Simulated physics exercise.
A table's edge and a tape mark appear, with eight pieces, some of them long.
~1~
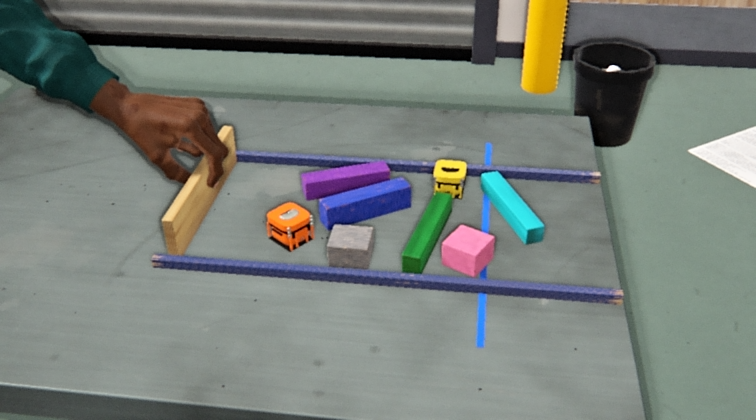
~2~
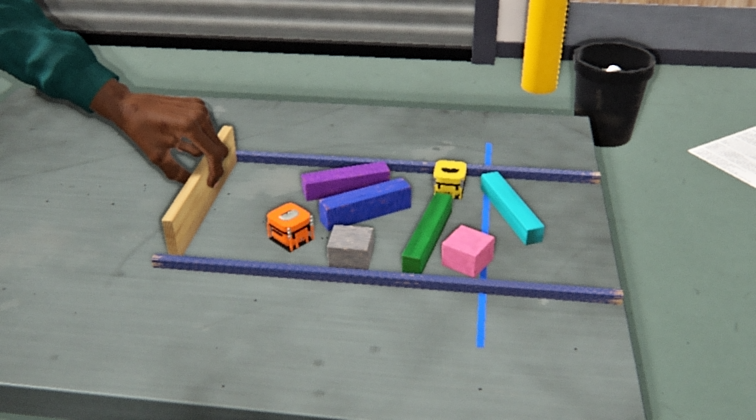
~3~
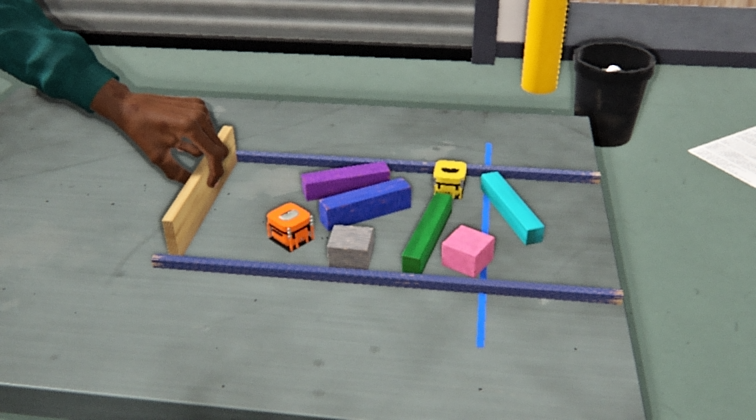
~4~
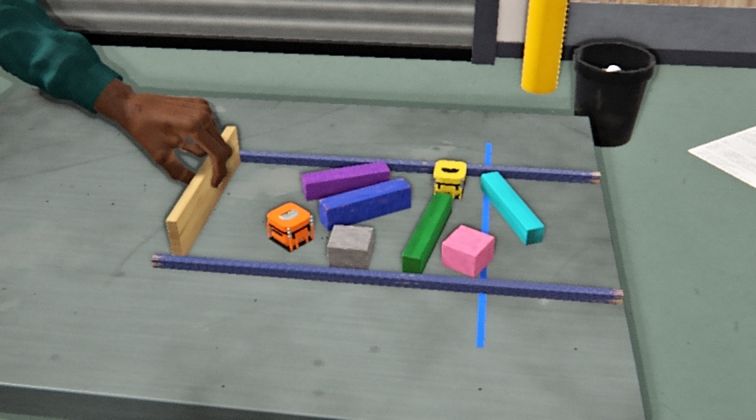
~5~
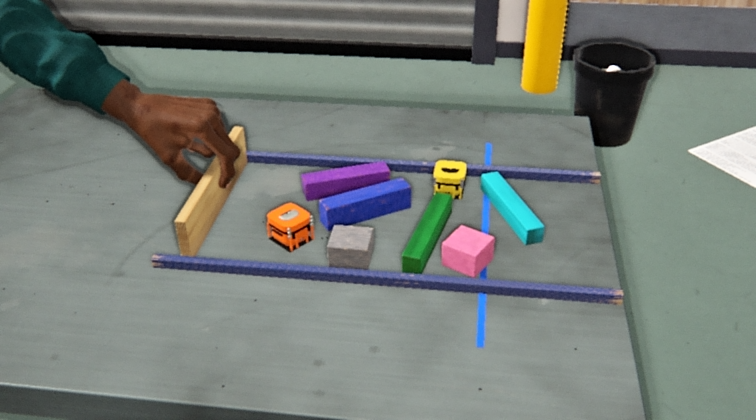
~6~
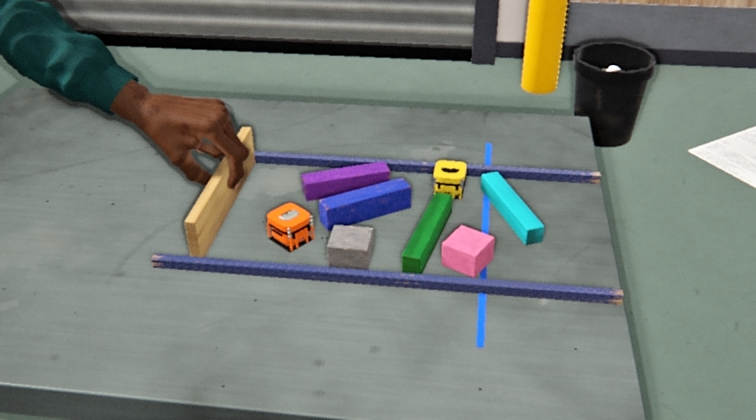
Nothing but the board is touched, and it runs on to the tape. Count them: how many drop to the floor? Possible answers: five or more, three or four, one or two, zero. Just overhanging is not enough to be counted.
Turns out no piece gets pushed past the edge and drops.
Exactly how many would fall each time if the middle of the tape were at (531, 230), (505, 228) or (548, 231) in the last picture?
First 2, then 0, then 3.
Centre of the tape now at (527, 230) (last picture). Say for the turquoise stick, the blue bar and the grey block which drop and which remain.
The turquoise stick goes over, the blue bar remains up, the grey block survives.
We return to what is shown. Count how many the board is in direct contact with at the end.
4 in contact.
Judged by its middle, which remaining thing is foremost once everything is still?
That would be the turquoise stick.
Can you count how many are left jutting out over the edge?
Overhang count: 1.
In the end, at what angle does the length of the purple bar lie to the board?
Around 45 degrees.
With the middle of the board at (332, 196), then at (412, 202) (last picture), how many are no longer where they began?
Moved so far: 4, later 8.
Soon after, none off yet; turquoise stick at rest near (511, 207); pink block at rest near (468, 251); yellow case at rest near (450, 180).
In the end, the number that fall off is zero.
